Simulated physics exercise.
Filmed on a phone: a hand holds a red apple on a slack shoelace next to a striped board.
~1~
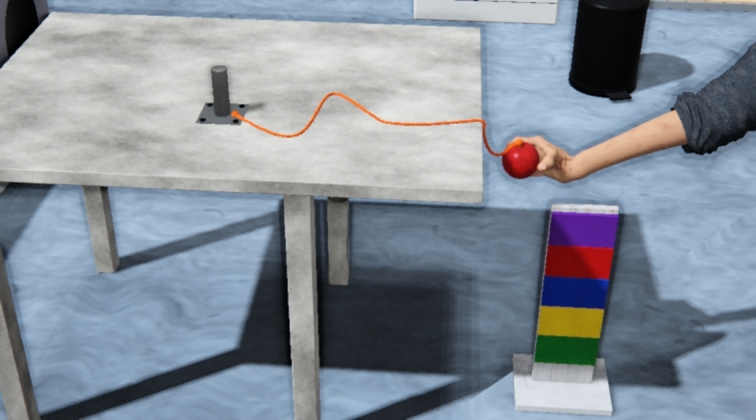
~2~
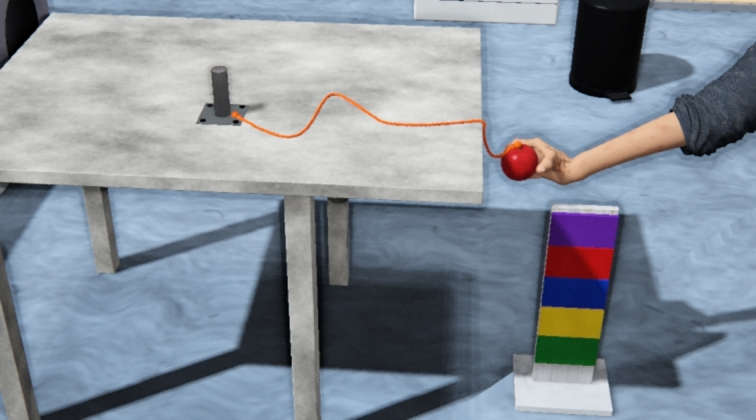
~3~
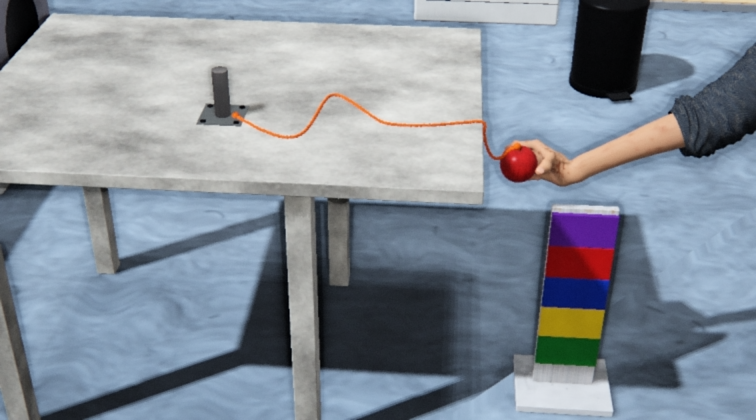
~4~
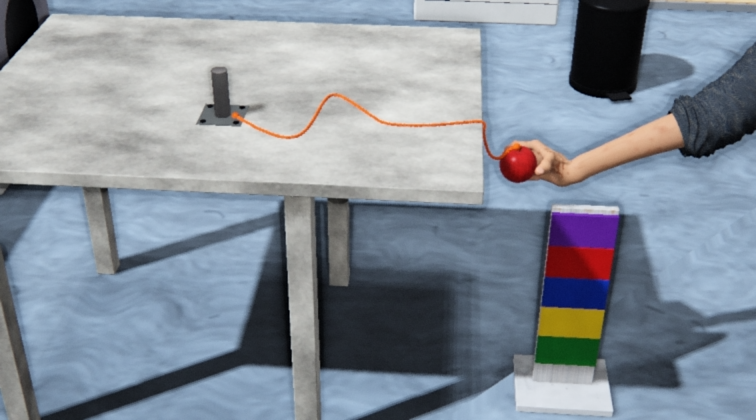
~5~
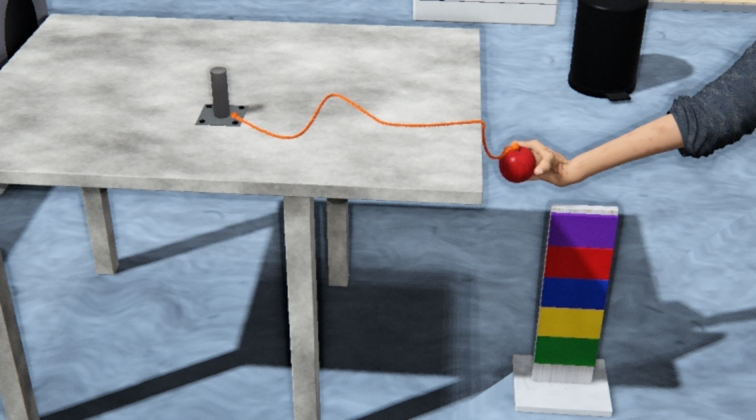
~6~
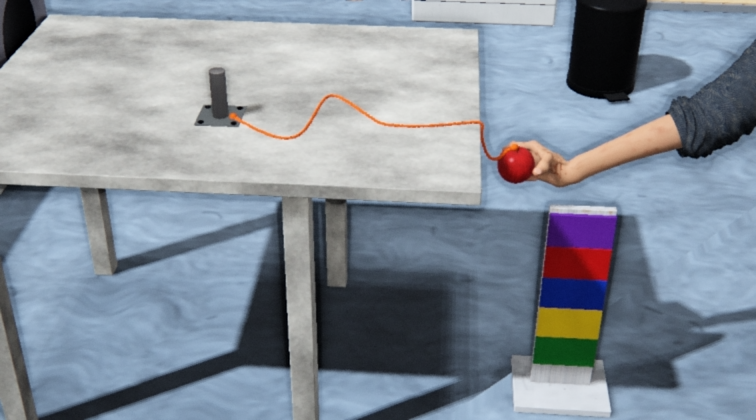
A hand reaching in from the right holds a red ball-like object beside a gray table, viewed from above at an angle in a room with a blue floor. An orange cord curves from a dark post on the tabletop to the object, above a stand striped purple, red, blue, yellow and green. The hand lowers very slightly, and little else moves.
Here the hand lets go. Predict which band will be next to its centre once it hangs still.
I would say the blue band.
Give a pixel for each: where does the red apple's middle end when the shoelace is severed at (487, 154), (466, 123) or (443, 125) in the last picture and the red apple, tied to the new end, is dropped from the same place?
About (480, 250) first, then about (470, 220), and finally about (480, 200).
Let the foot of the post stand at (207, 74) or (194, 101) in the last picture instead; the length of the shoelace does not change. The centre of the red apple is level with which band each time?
The first case gives red, the second gives red.
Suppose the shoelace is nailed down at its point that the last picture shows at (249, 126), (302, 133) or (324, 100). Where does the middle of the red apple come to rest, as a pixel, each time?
It would sit near (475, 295) the first time, (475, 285) the second and (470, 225) the third.
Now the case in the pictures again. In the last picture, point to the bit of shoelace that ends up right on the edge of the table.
Around (373, 119).
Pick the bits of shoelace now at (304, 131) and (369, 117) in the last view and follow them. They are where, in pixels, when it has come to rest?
First point (331, 118), second point (476, 124).
Soon after, apple near (443, 283); level with blue.
Then, apple near (488, 297); level with blue.
At rest, apple near (473, 297); level with blue. The shoelace holds its middle at blue.
